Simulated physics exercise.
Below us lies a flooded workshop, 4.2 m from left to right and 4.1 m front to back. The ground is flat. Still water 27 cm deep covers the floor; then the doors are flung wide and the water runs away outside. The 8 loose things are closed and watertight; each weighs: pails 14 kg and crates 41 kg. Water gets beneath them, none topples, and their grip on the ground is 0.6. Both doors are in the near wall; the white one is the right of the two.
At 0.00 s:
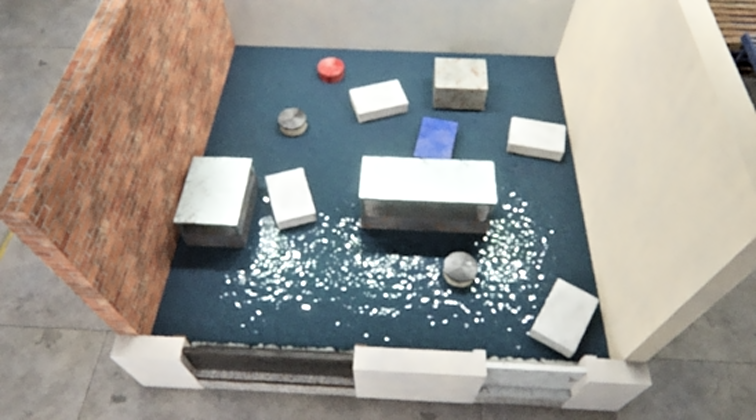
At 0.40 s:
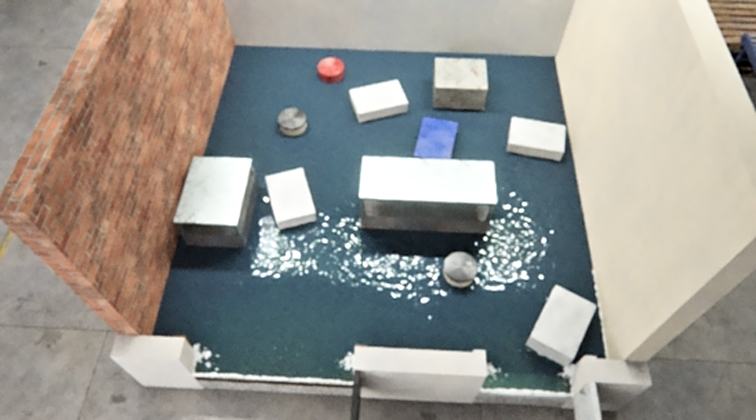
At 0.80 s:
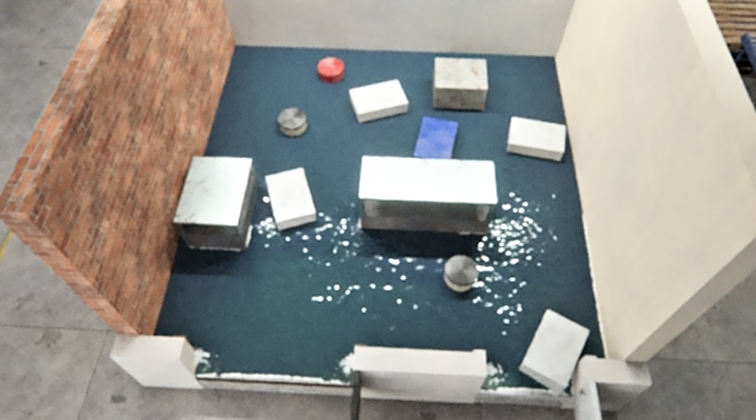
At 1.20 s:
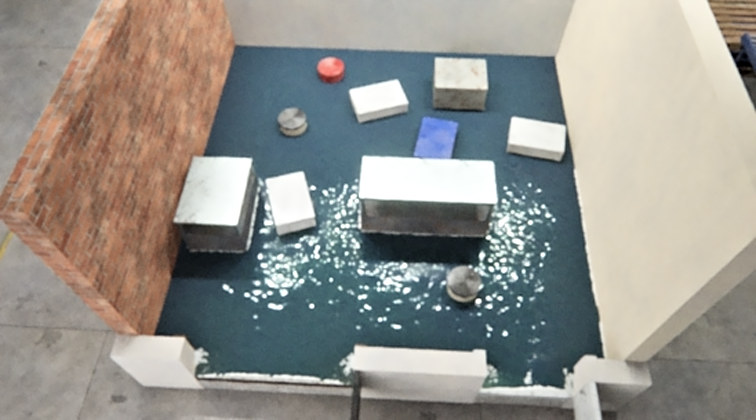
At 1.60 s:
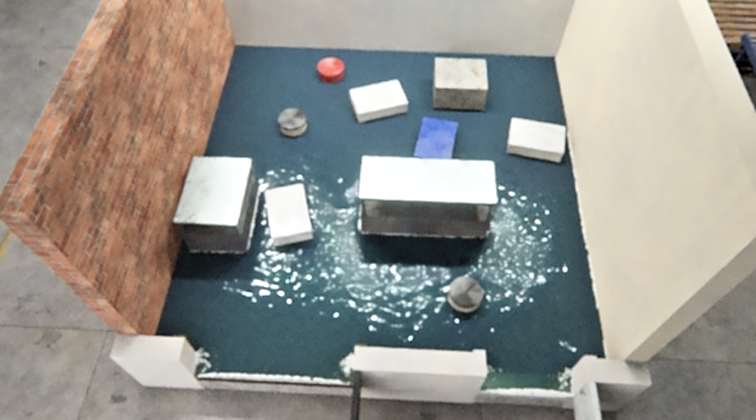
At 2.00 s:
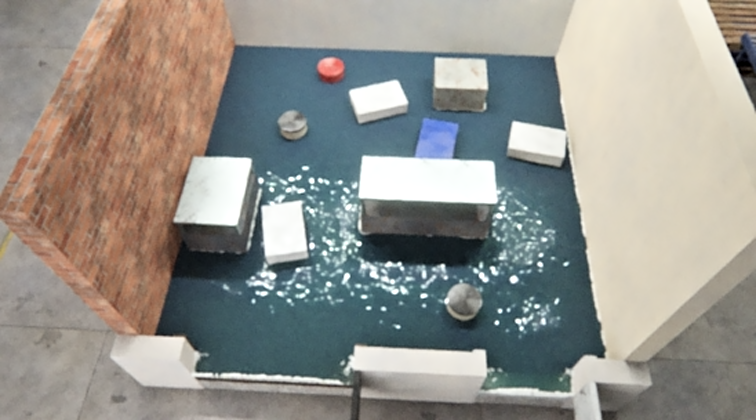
A white crate drifts out the opened right doorway, then a pail and crate edge nearer.
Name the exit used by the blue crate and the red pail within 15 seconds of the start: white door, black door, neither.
The blue crate: Neither one; the red pail: Neither one.
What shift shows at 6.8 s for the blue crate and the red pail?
Roughly 60 and 40 cm by then.
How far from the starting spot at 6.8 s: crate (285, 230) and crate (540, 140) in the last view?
In turn: Washed out, 250 cm.
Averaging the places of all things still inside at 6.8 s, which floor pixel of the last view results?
At about (401, 239).
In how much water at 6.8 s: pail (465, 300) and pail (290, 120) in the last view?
Roughly 11 and 13 cm.
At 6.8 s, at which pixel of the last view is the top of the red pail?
Near (327, 95).
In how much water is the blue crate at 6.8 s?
Roughly 15 cm.
After 3.0 s the blue crate is near (441, 150), 0.1 m from its start, afloat; the red pail is near (330, 73), 0.1 m from its start, afloat; 1 of 8 are out; 7 afloat.
After 6.8 s the blue crate is near (479, 168), 0.6 m from its start, aground; the red pail is near (327, 95), 0.4 m from its start, aground; 2 of 8 are out; 0 afloat.
After 11.0 s the blue crate is near (479, 168), 0.6 m from its start, aground; the red pail is near (327, 95), 0.4 m from its start, aground; 2 of 8 are out; 0 afloat.
After 15.0 s the blue crate is near (479, 168), 0.6 m from its start, aground; the red pail is near (327, 95), 0.4 m from its start, aground; 2 of 8 are out; 0 afloat.
